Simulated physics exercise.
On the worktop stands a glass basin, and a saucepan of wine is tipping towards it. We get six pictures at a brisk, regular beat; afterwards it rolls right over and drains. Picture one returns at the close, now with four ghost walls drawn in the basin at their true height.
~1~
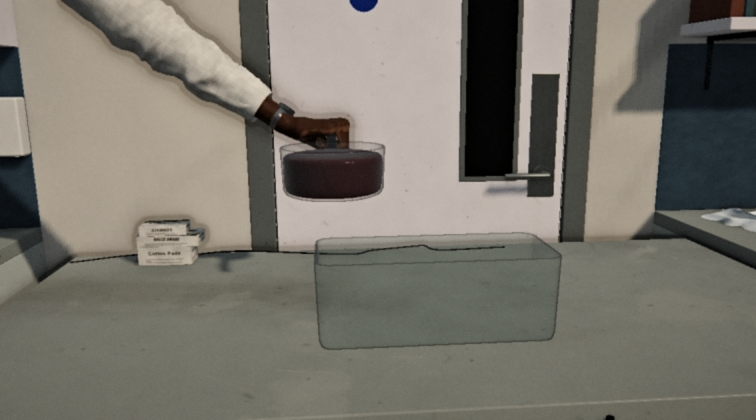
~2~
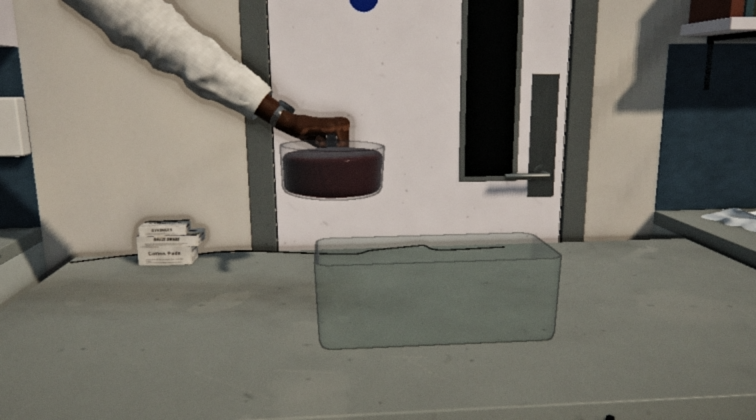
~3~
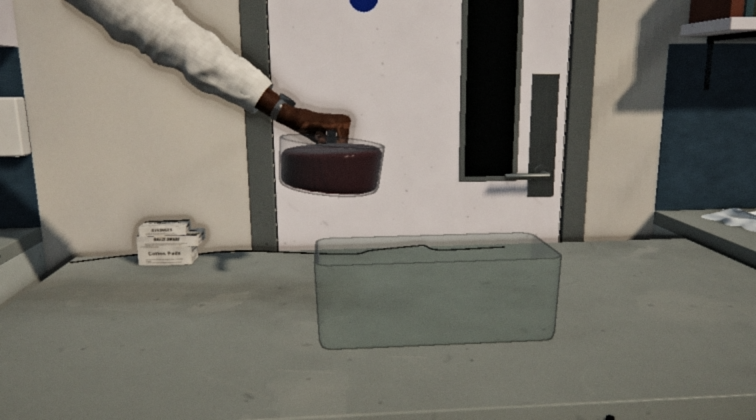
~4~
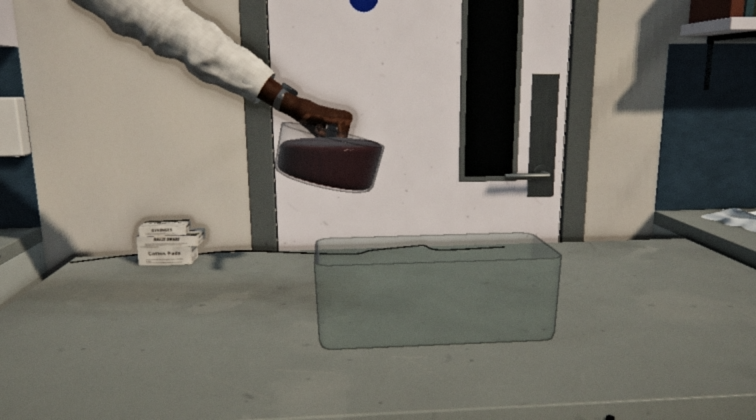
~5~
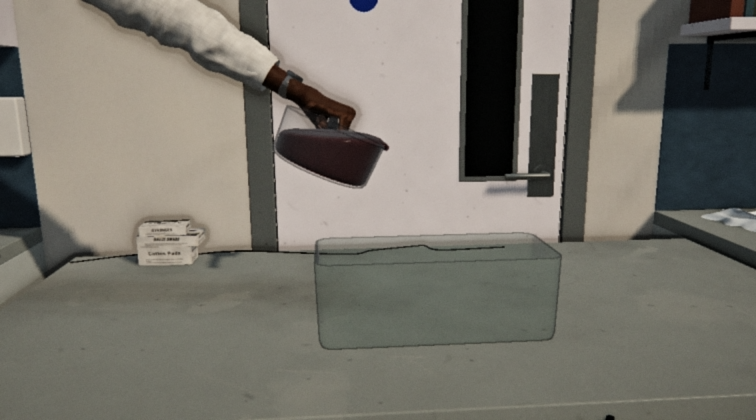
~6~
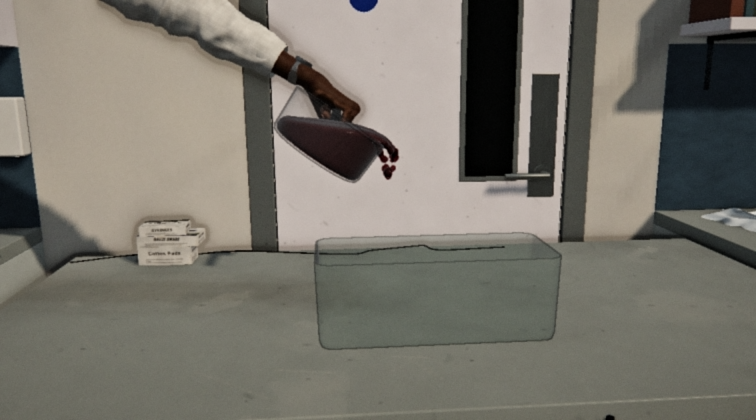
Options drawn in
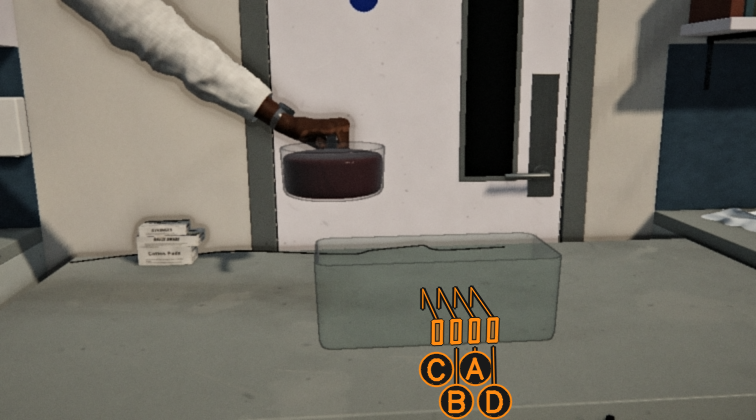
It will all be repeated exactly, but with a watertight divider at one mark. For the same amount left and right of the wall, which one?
I would pick position A.
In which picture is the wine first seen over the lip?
In picture 5.
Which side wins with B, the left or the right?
The right one.
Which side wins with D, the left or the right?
The left one.
On the marked copy, A at (474, 347); B at (456, 348); C at (437, 349); D at (493, 347).
If A is chosen, about 45 % ends left of the wall and 54 % right of it.
If B is chosen, about 28 % ends left of the wall and 71 % right of it.
If C is chosen, about 16 % ends left of the wall and 83 % right of it.
If D is chosen, about 70 % ends left of the wall and 28 % right of it; 3 % is lost outside.
